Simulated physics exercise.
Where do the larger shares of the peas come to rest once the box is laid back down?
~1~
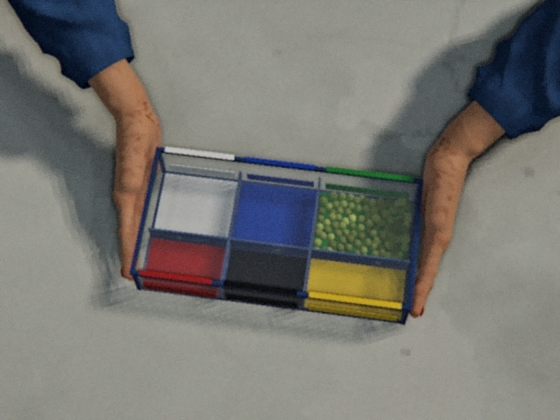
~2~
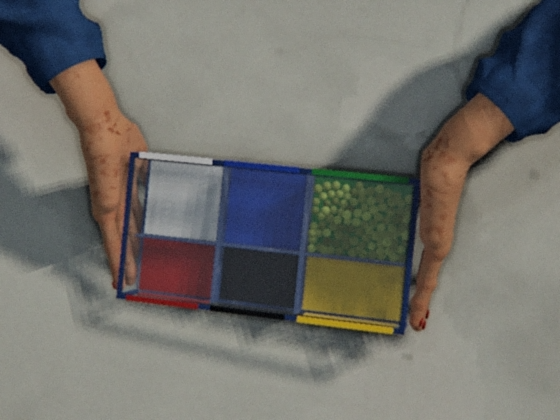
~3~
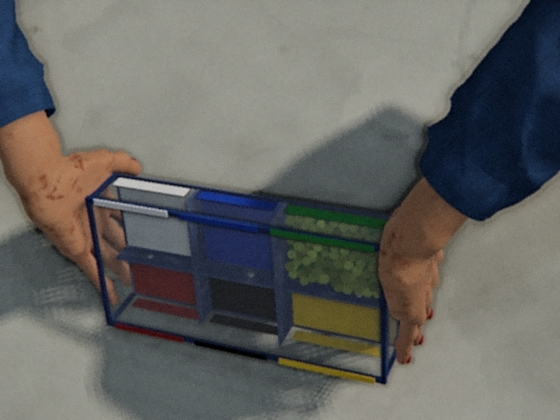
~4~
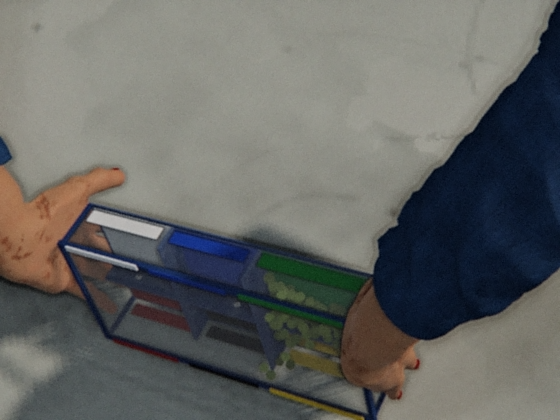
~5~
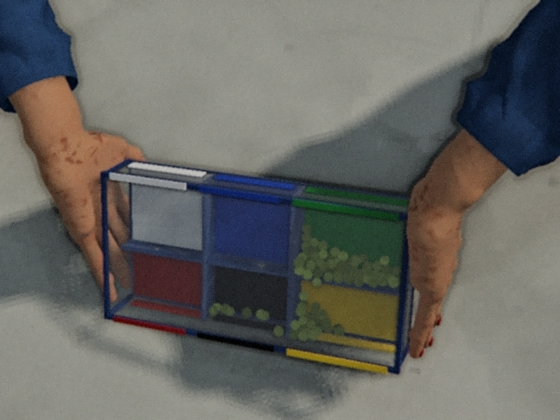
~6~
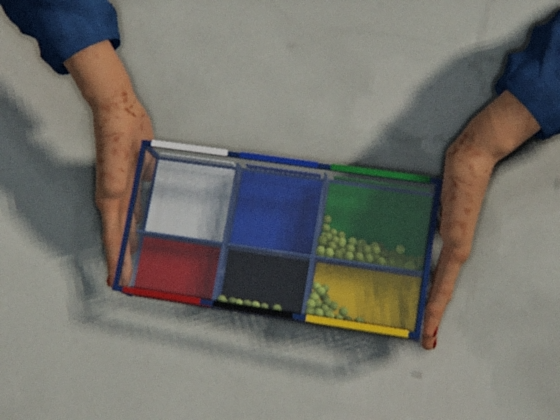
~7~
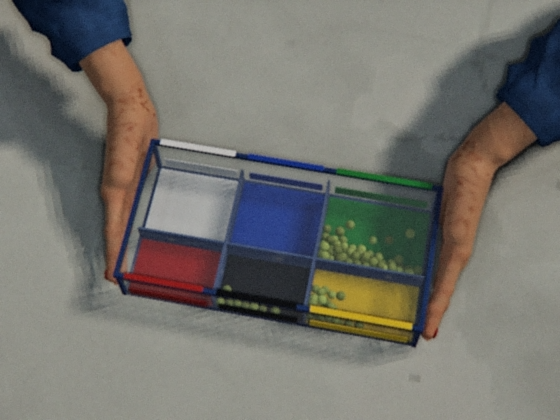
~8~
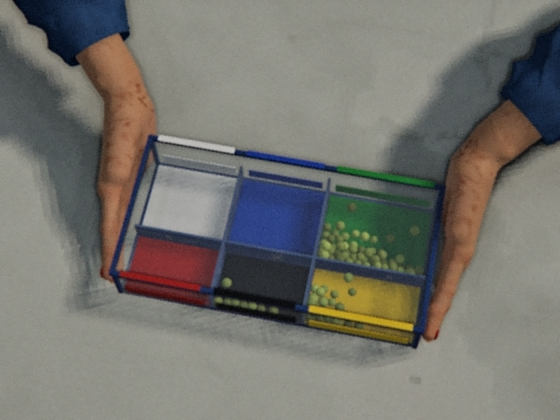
The larger shares end up in the green and yellow compartments, with green holding the most. Only a few lie in the black one, and the red, blue and white ones stay empty.
